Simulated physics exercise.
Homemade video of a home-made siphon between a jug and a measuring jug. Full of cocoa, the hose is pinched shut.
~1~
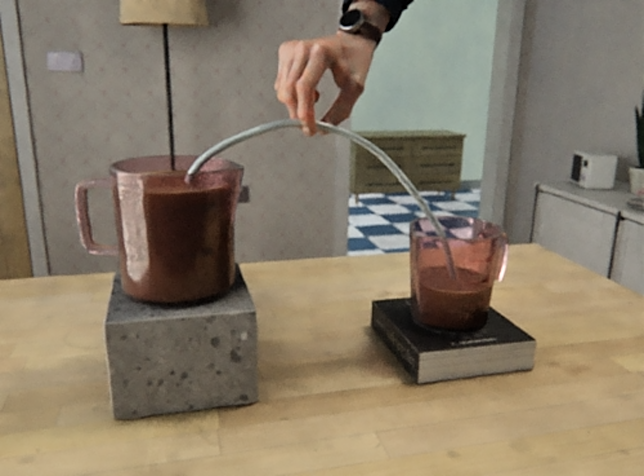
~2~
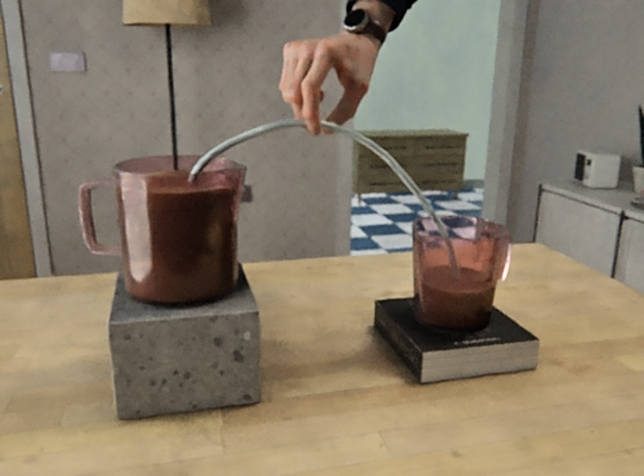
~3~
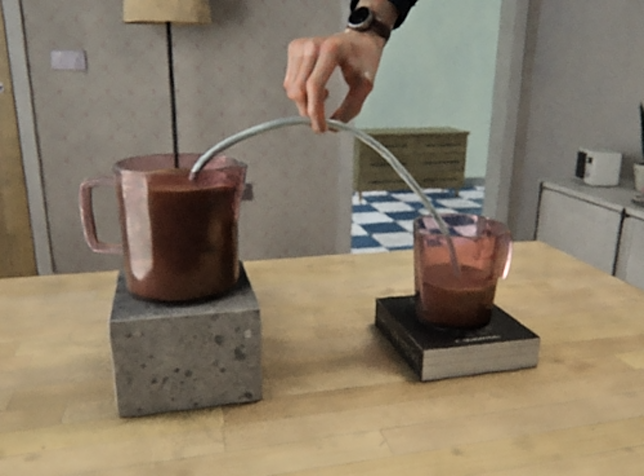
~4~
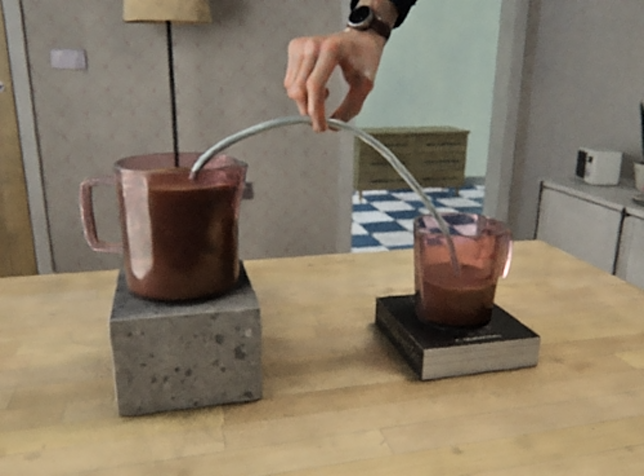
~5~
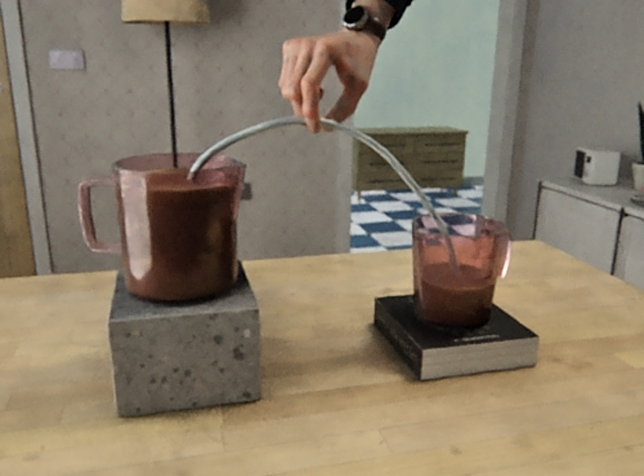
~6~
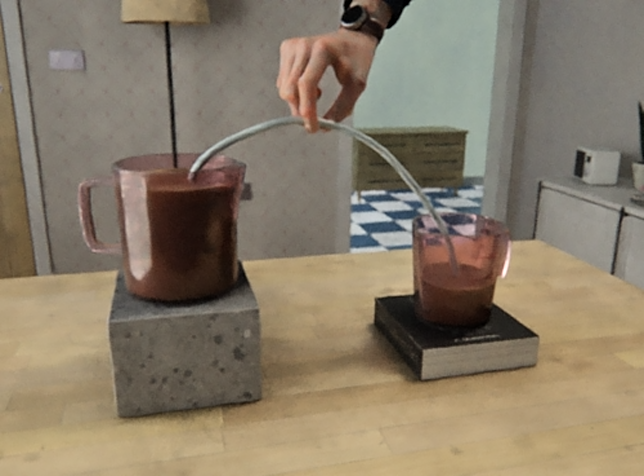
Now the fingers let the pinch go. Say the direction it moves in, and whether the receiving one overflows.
Flow - right, taker - overflows.
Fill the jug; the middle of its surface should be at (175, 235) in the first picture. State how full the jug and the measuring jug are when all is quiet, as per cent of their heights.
Levels, in order: Approx. 15 and 80 per cent.
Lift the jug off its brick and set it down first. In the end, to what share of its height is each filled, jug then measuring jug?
Taking them in the order asked, 80 and 55 percent.
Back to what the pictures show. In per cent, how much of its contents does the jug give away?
Somewhere near 60 per cent by the end.
Next, the jug is about two thirds full; the measuring jug is about three quarters full.
After that, the jug is about half full; the measuring jug is full to the brim; the lower one has run over.
Finally, the jug is about a third full; the measuring jug is full to the brim; the lower one has run over; the two surfaces are level.
